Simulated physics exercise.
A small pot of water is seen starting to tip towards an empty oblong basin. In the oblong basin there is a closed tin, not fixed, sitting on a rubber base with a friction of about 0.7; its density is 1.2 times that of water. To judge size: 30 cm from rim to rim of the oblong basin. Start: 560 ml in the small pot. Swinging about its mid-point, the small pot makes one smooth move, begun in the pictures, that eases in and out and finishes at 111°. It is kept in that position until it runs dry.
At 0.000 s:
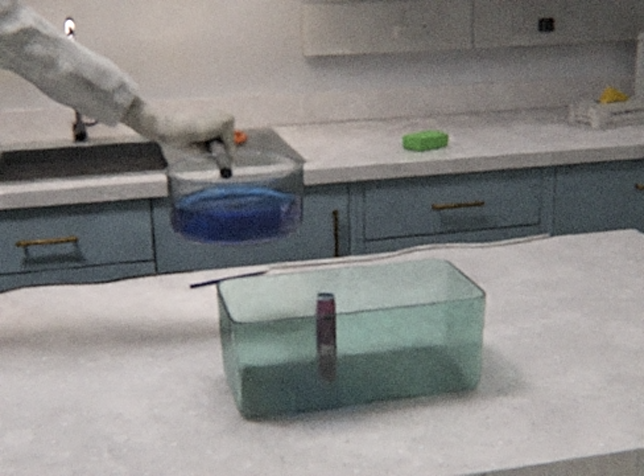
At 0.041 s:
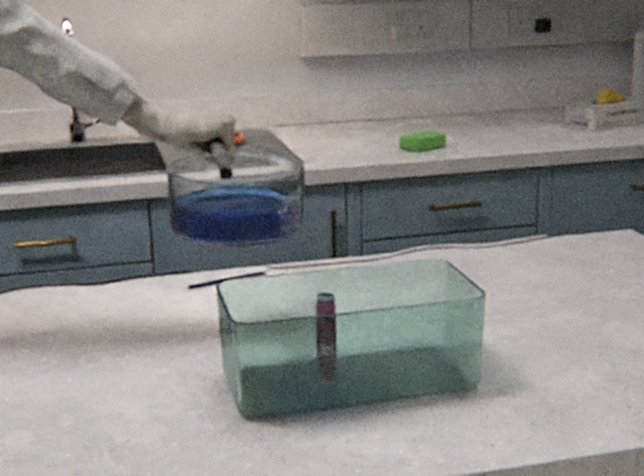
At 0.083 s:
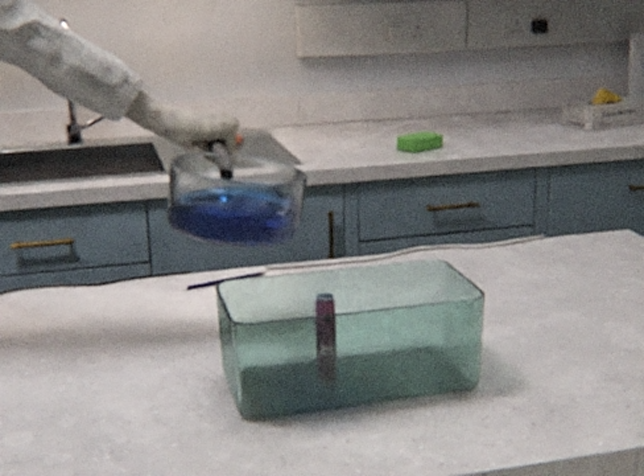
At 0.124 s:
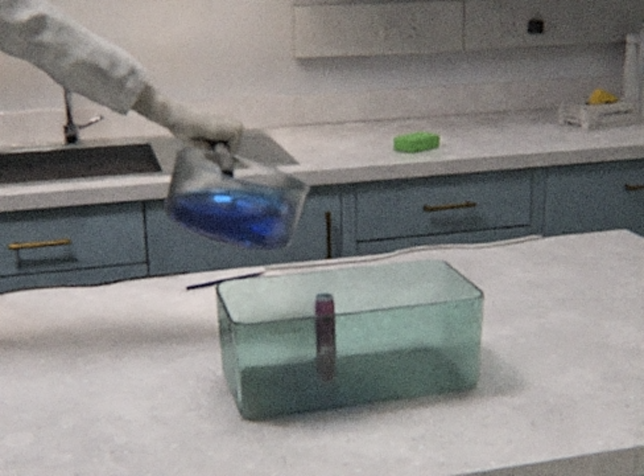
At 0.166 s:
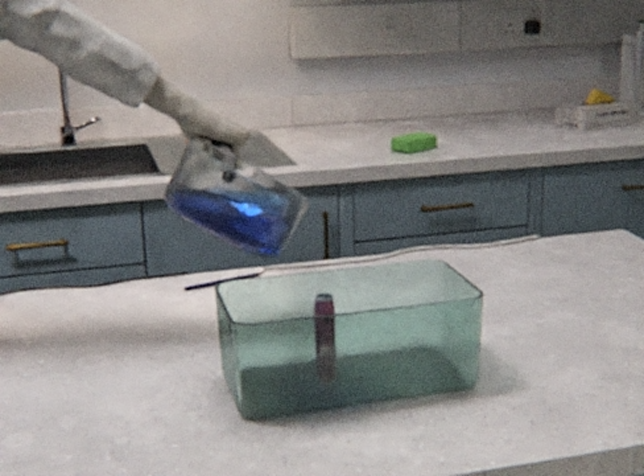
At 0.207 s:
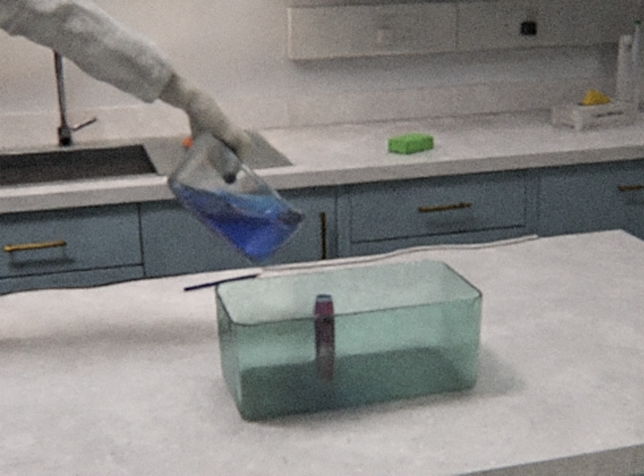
A gloved hand tilts a small pot of blue liquid rightward above an oblong basin.
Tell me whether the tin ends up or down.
It overbalances.
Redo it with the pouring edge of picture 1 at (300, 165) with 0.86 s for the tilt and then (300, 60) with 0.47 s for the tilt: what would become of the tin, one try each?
Trial 1 - tin stays standing; trial 2 - tin tips.
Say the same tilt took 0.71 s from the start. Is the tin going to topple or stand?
In that case the tin stays vertical.
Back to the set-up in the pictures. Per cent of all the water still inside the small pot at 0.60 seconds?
I'd estimate some 2 per cent.
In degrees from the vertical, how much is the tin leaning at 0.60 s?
It sits at roughly 0°.
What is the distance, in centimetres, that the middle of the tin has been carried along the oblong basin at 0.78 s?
It has moved some 5 cm.
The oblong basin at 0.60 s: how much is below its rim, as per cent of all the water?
Some 92 percent of the total.
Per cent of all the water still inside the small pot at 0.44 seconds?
Around 14 in a hundred.
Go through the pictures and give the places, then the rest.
In the first picture, it leans 0°; its right rim is at (301, 164); the water meets the walls at (172, 204) and (298, 194); the oblong basin's rim runs from (224, 303) to (466, 278); the tin's top is at (326, 300).
In the second picture, it leans 2°; its right rim is at (302, 167); the water meets the walls at (171, 204) and (297, 195).
In the third picture, it leans 8°; its right rim is at (304, 174); the water meets the walls at (171, 203) and (296, 197).
In the fourth picture, it leans 18°; its right rim is at (306, 186); the water meets the walls at (169, 200) and (296, 200).
In the fifth picture, it leans 31°; its right rim is at (306, 202); the water meets the walls at (168, 193) and (298, 203).
In the sixth picture, it leans 45°; its right rim is at (301, 219); the water meets the walls at (172, 184) and (298, 207).
Then, 0.44 s in, the tilt is 110° and 14 per cent is still to pour; the tin stands where it began.
Then, 0.60 s in, the tilt is 111° and 2 per cent is still to pour; the tin stands 2 cm from where it began.
Then, 0.78 s in, the tilt is 111° and 0 per cent is still to pour; the tin leans 35°.
Then, 0.97 s in, the tilt is 111° and 0 per cent is still to pour; the tin lies on its side.
Finally, the tin lies on its side.
